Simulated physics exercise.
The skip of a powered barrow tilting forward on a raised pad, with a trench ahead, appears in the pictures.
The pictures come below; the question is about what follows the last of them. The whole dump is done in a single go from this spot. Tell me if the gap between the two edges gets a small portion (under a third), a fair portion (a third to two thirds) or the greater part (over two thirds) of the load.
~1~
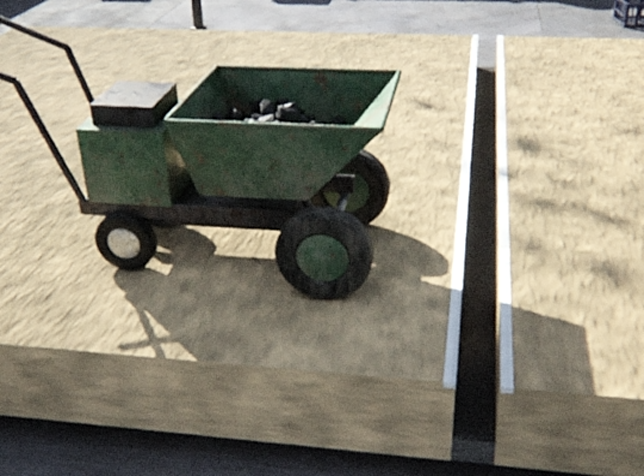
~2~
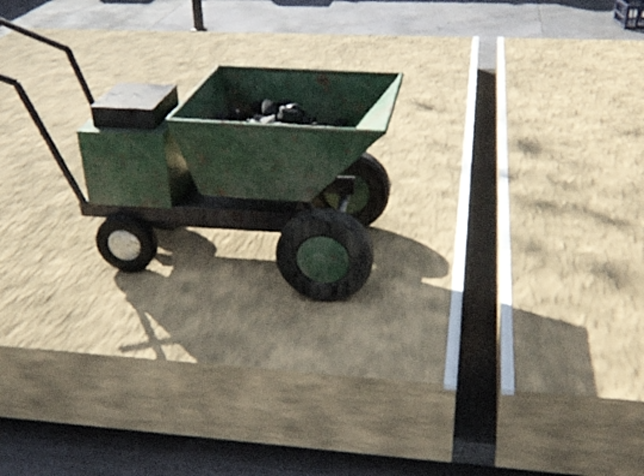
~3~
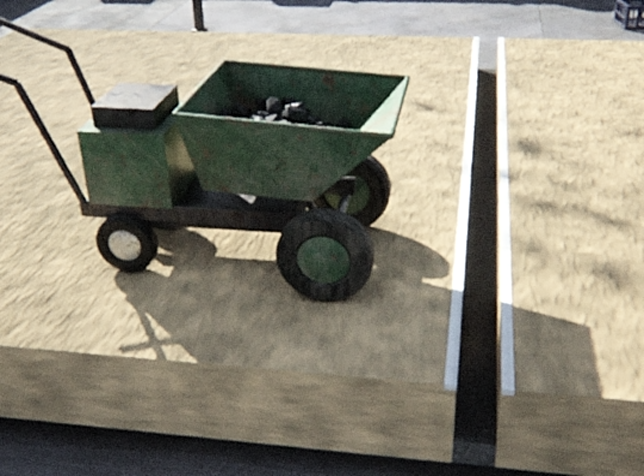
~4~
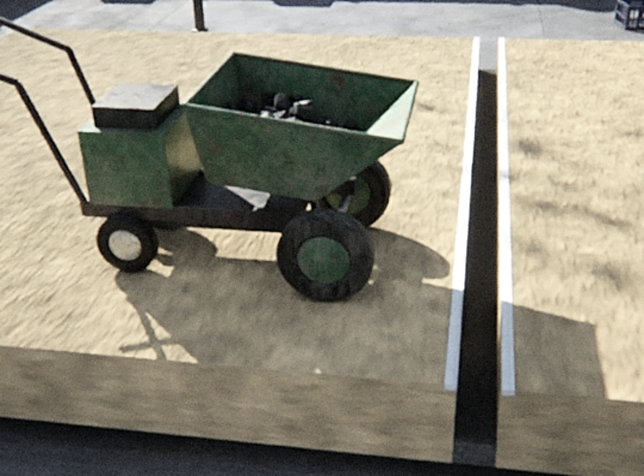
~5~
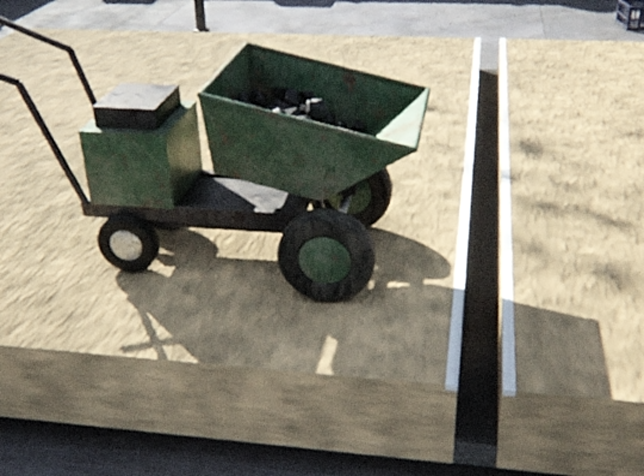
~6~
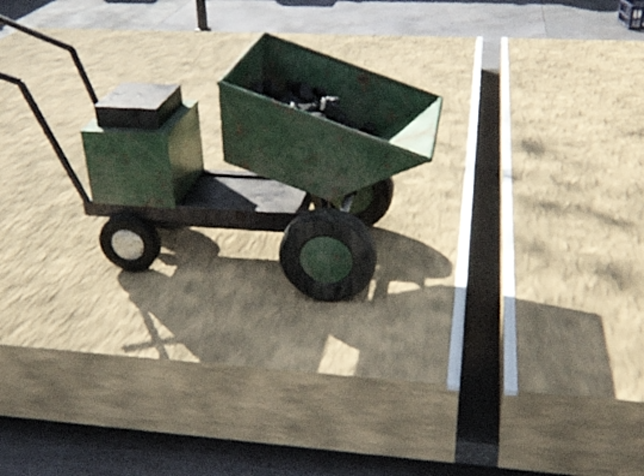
It gets a fair portion.
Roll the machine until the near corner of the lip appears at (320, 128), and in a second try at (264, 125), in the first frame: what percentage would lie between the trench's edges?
The shares come out close to 60 and 20 per cent, in that order.
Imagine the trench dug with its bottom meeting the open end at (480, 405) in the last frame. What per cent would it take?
Close to 40 per cent.
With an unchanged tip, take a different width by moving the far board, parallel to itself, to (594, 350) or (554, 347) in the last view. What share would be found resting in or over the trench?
Roughly 100 % and 100 %.
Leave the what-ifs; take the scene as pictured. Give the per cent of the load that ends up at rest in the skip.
Estimate: 0 %, roughly.
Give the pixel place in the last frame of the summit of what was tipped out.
I'd mark the summit at roughly pixel (539, 252).
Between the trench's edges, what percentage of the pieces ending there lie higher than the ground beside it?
Roughly 0 %.
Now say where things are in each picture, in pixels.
Lip of the skip at (381, 130), level; top of the load at (269, 128), lumps of coal; first edge of the trench at (453, 337); far edge at (506, 341), the trench under half as wide as the skip, and about as deep as wide, in the first frame.
Lip of the skip at (384, 133), level; top of the load at (271, 129), in the second frame.
Lip of the skip at (391, 136), tipped barely; top of the load at (274, 123), in the third frame.
Lip of the skip at (401, 142), tipped a little; top of the load at (266, 122), in the fourth frame.
Lip of the skip at (415, 150), tipped a little; top of the load at (263, 118), in the fifth frame.
Lip of the skip at (430, 160), tipped clearly; top of the load at (276, 111); first edge of the trench at (457, 339); far edge at (510, 344), in the sixth frame.
Soon, skip tipped steeply; all in the skip.
A while on, skip tipped right over; nearly all in the skip; a small part in or heaped over the trench; a stray few beyond it.
Towards the end, skip tipped right over; about a third in the skip; about a quarter in or heaped over the trench; about half beyond it.
Finally, skip tipped right over; about half in or heaped over the trench; about half beyond it.
